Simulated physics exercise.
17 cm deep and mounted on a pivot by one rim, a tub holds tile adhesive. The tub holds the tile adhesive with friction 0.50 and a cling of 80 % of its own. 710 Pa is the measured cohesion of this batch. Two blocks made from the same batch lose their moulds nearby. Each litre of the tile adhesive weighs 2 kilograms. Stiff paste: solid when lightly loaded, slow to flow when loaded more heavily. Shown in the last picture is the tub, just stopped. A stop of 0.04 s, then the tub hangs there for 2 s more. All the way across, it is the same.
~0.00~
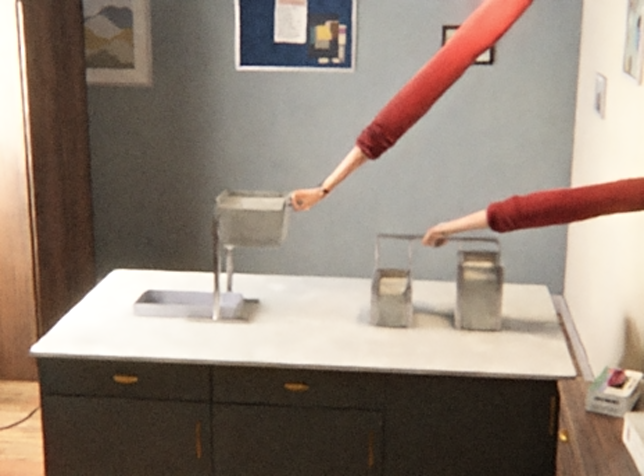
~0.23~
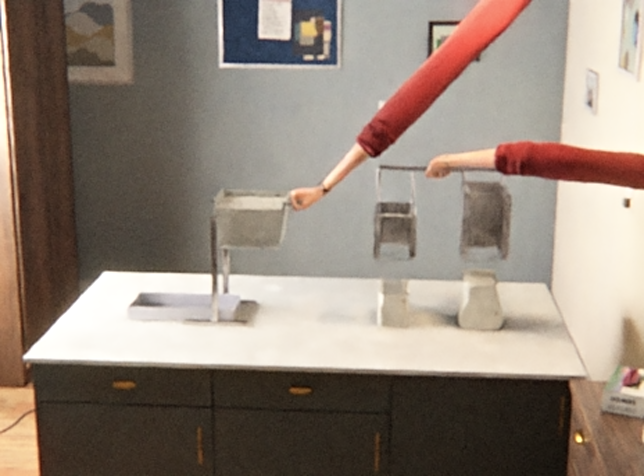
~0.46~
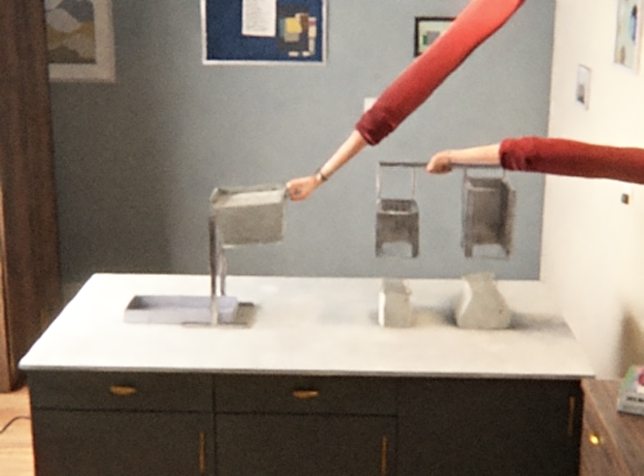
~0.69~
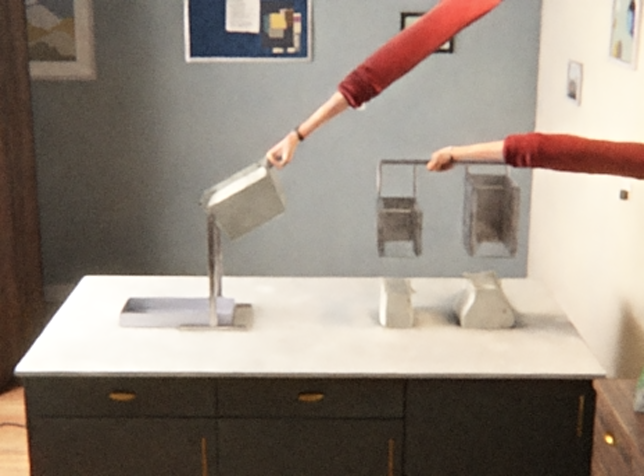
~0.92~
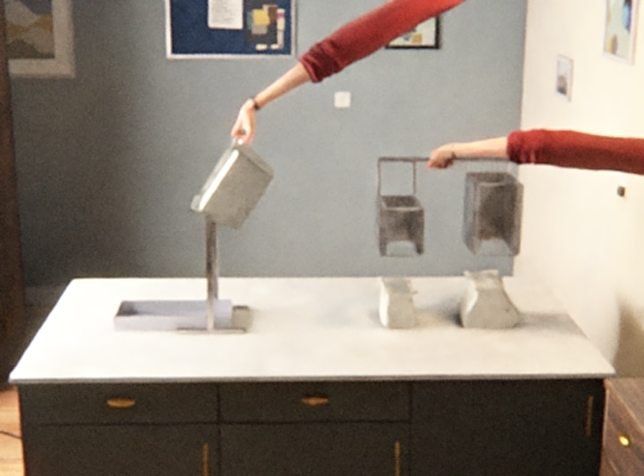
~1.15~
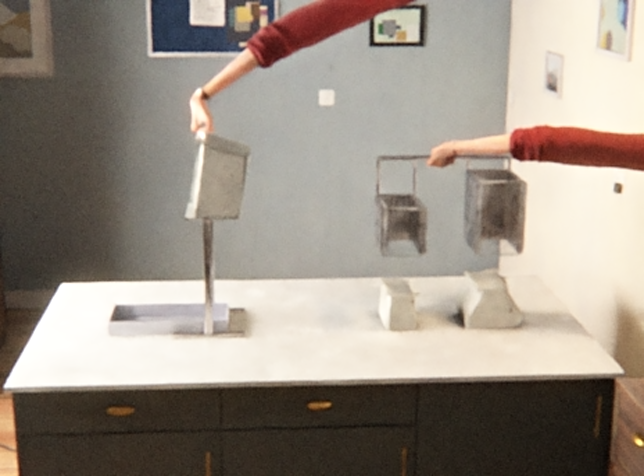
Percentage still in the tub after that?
Some 58 %.
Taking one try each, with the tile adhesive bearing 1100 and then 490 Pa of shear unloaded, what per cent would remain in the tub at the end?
In that order: 100 %, 50 %.
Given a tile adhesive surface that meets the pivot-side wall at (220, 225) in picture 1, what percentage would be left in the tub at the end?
That works out near 100 %.
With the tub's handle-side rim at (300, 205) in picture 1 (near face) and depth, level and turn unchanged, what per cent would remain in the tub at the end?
I'd say around 40 percent would remain in the tub at the end.
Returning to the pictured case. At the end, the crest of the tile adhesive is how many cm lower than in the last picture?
About 12 cm.
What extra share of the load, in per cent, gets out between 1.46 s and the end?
20 %.
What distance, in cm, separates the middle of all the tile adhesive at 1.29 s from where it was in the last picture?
3 cm.
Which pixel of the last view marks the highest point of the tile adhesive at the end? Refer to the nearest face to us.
Somewhere near (218, 184) in the last view.
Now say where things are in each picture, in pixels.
In the first frame, handle-side rim at (284, 203), tilt 0 degrees; top of the tile adhesive at (219, 207); blocks stand 14 cm, 21 cm (left to right).
In the second frame, handle-side rim at (284, 202), tilt 0 degrees; top of the tile adhesive at (217, 207); blocks stand 14 cm, 18 cm (left to right).
In the third frame, handle-side rim at (281, 194), tilt 6 degrees; top of the tile adhesive at (277, 202); blocks stand 14 cm, 16 cm (left to right).
In the fourth frame, handle-side rim at (264, 167), tilt 30 degrees; top of the tile adhesive at (264, 175); blocks stand 13 cm, 16 cm (left to right).
In the fifth frame, handle-side rim at (232, 147), tilt 57 degrees; top of the tile adhesive at (240, 155); blocks stand 13 cm, 16 cm (left to right).
In the sixth frame, handle-side rim at (197, 143), tilt 80 degrees; top of the tile adhesive at (202, 148); blocks stand 13 cm, 16 cm (left to right).
After 1.29 s, the tub is at 81 degrees and holds 99 %.
After 1.46 s, the tub is at 81 degrees and holds 78 %.
After 1.63 s, the tub is at 81 degrees and holds 62 %.
After 1.80 s, the tub is at 81 degrees and holds 58 %.
After 3.15 s, at the end, the tub is at 81 degrees and holds 58 %.
